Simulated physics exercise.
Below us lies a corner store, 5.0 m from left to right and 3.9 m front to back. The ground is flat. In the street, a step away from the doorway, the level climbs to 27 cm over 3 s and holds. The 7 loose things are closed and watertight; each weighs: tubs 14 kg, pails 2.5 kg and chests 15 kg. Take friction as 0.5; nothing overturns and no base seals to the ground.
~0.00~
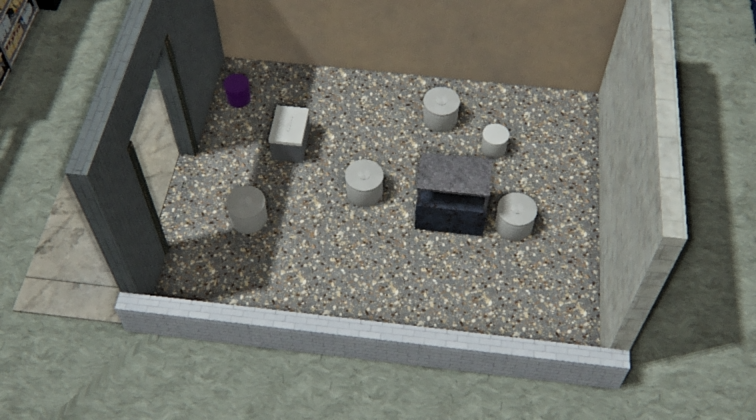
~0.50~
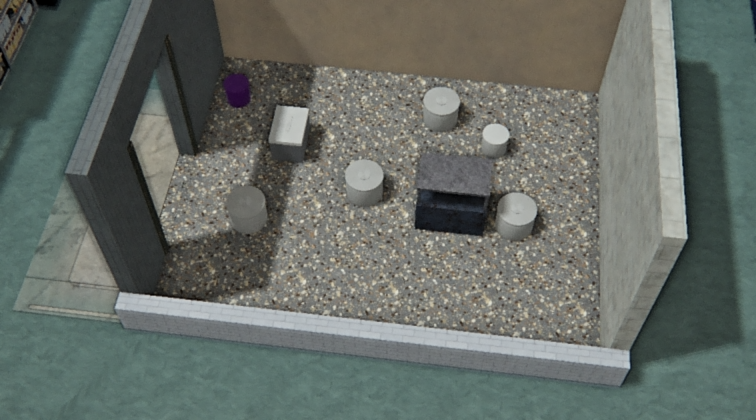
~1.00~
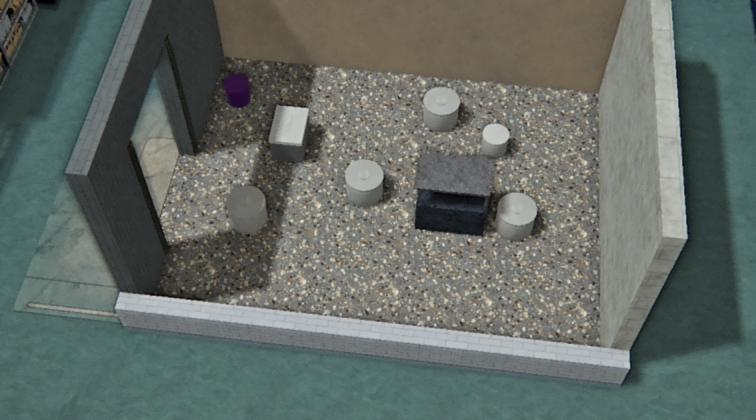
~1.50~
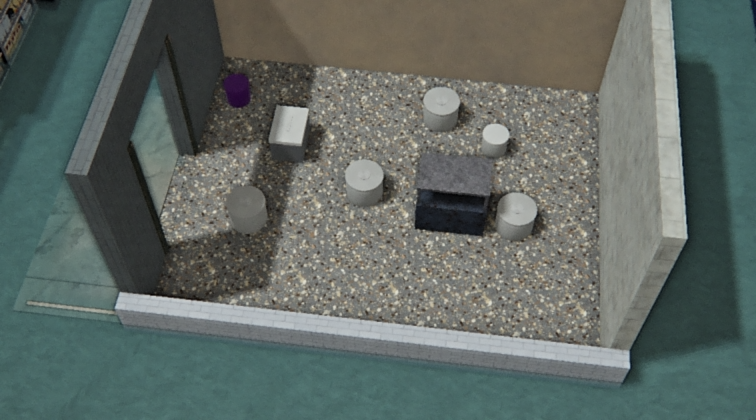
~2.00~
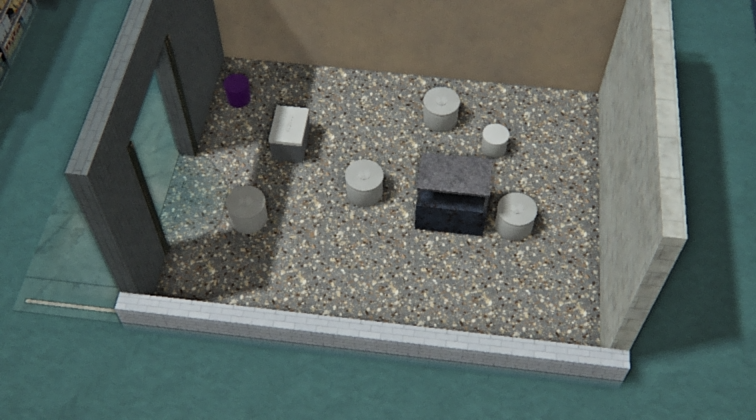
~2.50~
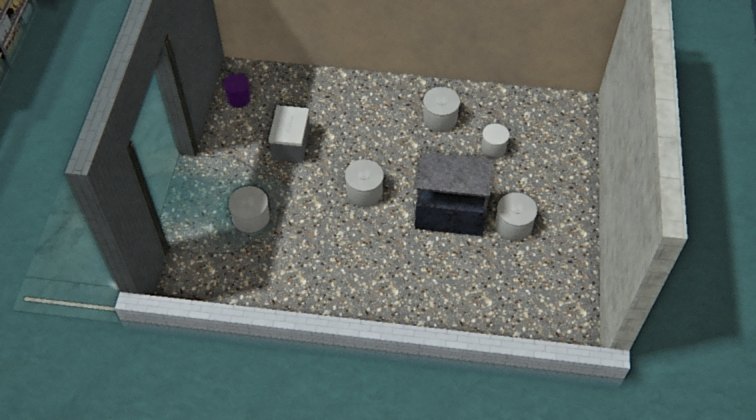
Teal water surrounding a roofless walled room, covering the doorstep and spreading through the doorway across the pebbled floor among unmoving objects.
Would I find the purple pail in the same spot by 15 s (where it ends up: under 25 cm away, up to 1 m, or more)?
The purple pail moves a short way.
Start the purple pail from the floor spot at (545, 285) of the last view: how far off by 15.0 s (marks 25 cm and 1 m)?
It ends far away.
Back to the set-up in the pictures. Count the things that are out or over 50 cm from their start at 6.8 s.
By then 4.
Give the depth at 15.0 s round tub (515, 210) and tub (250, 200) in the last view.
About 18 and 17 cm.
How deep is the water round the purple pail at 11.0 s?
About 6 cm.
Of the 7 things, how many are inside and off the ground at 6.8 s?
I count 1.
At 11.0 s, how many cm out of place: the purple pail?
Roughly 60 cm by then.
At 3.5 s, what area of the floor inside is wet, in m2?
Some 5.0 m2.
After 3.5 s the purple pail is near (236, 83), 0.0 m from its start, aground; 0 afloat.
After 6.8 s the purple pail is near (236, 83), 0.0 m from its start, aground; 1 afloat.
After 11.0 s the purple pail is near (253, 117), 0.6 m from its start, afloat; 7 afloat.
After 15.0 s the purple pail is near (261, 104), 0.5 m from its start, afloat; 7 afloat.
